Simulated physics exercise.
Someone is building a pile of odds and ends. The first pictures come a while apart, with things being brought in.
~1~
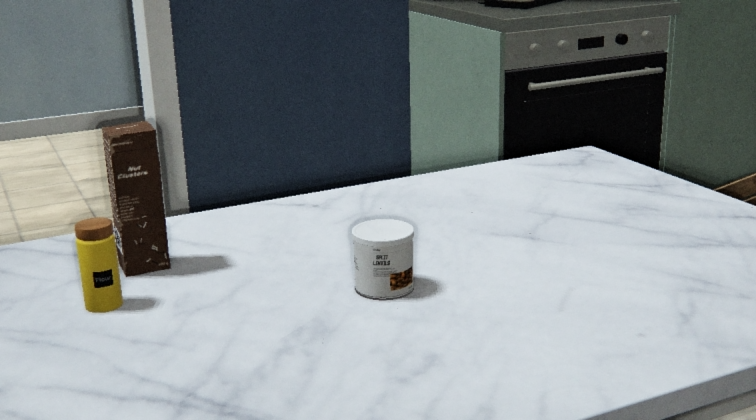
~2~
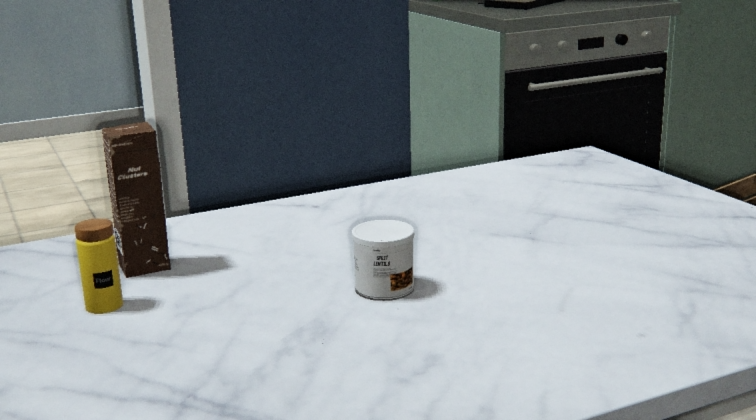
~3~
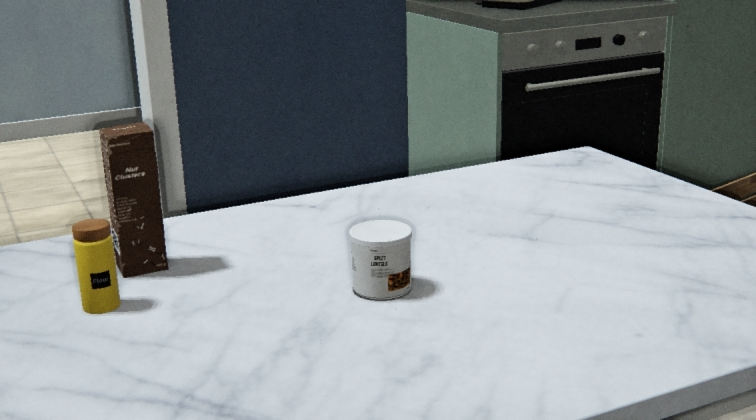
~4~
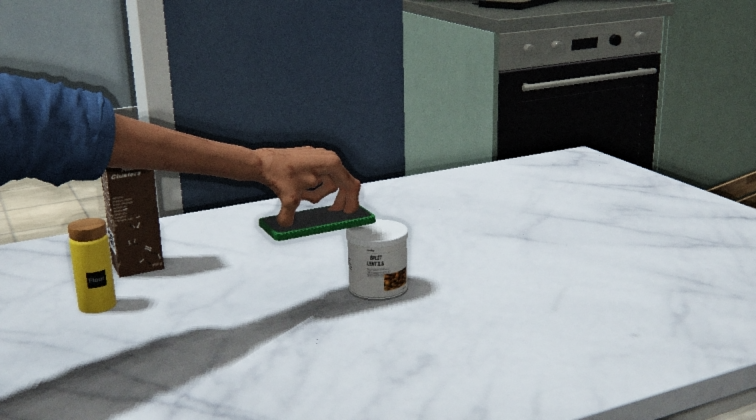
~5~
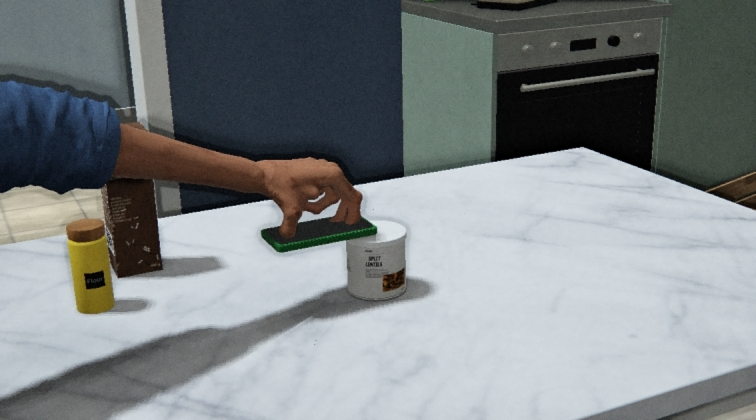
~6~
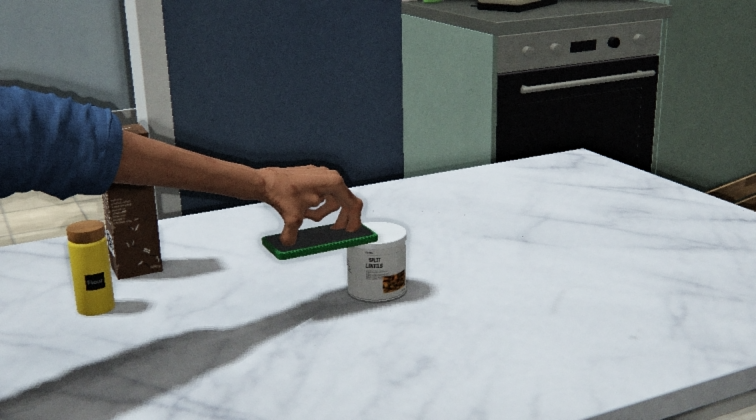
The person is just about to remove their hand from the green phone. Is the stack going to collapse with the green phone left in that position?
Yes, it collapses.
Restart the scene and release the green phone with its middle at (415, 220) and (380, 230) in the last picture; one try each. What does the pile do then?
In the first case the pile collapses, while in the second it remains standing.
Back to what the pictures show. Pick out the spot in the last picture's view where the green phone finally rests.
It ends near (329, 261).
Then, 0.20 s on from there, green phone turned 33° from how it was put near (321, 256).
Then, 0.40 s on from there, green phone now fallen.
Then, 1.40 s on from there, nothing new.
Then, 2.50 s on from there, green phone resting near (328, 261).
In the end, fallen, green phone; the other 3 unmoved. At the end, from the last picture's camera, green phone near (329, 261). The pile gives way.
